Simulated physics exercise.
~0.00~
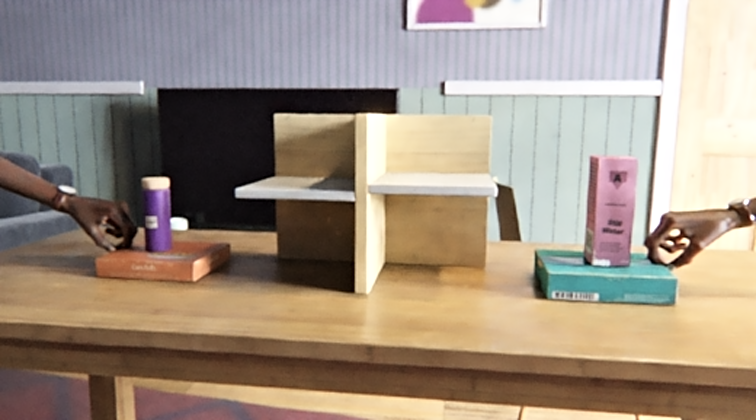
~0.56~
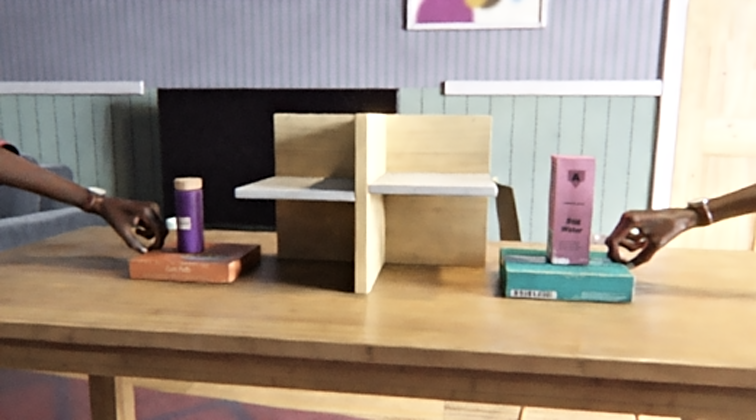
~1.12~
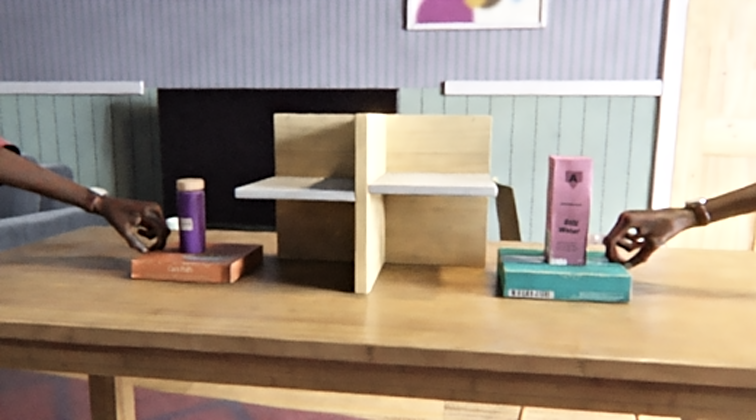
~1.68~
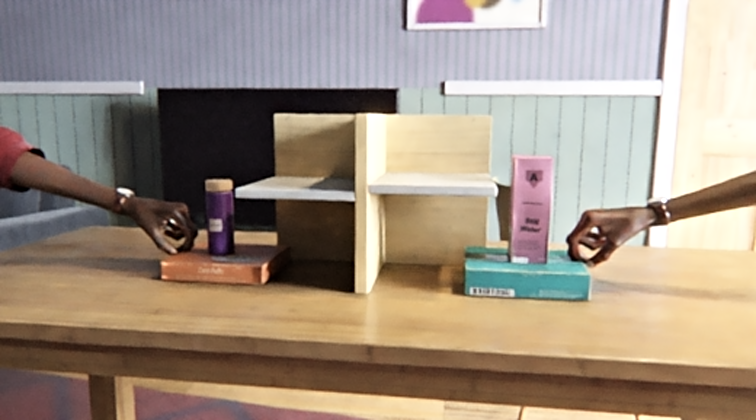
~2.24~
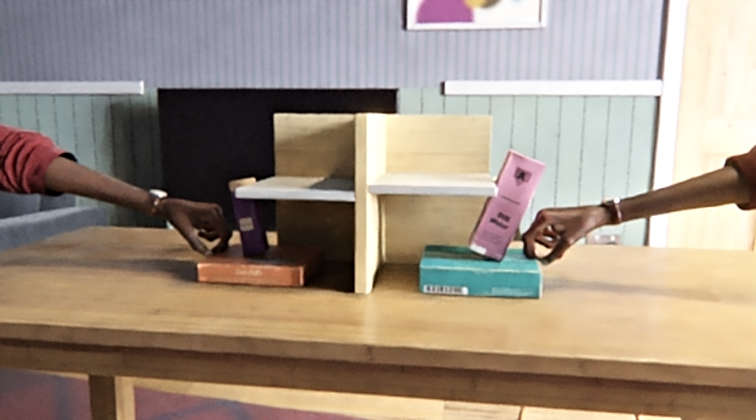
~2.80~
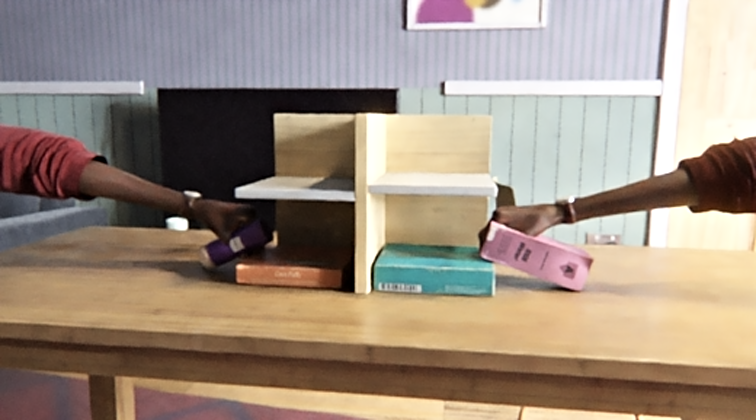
Two boxes slide inward under low shelves, knocking the pink carton and purple bottle over.
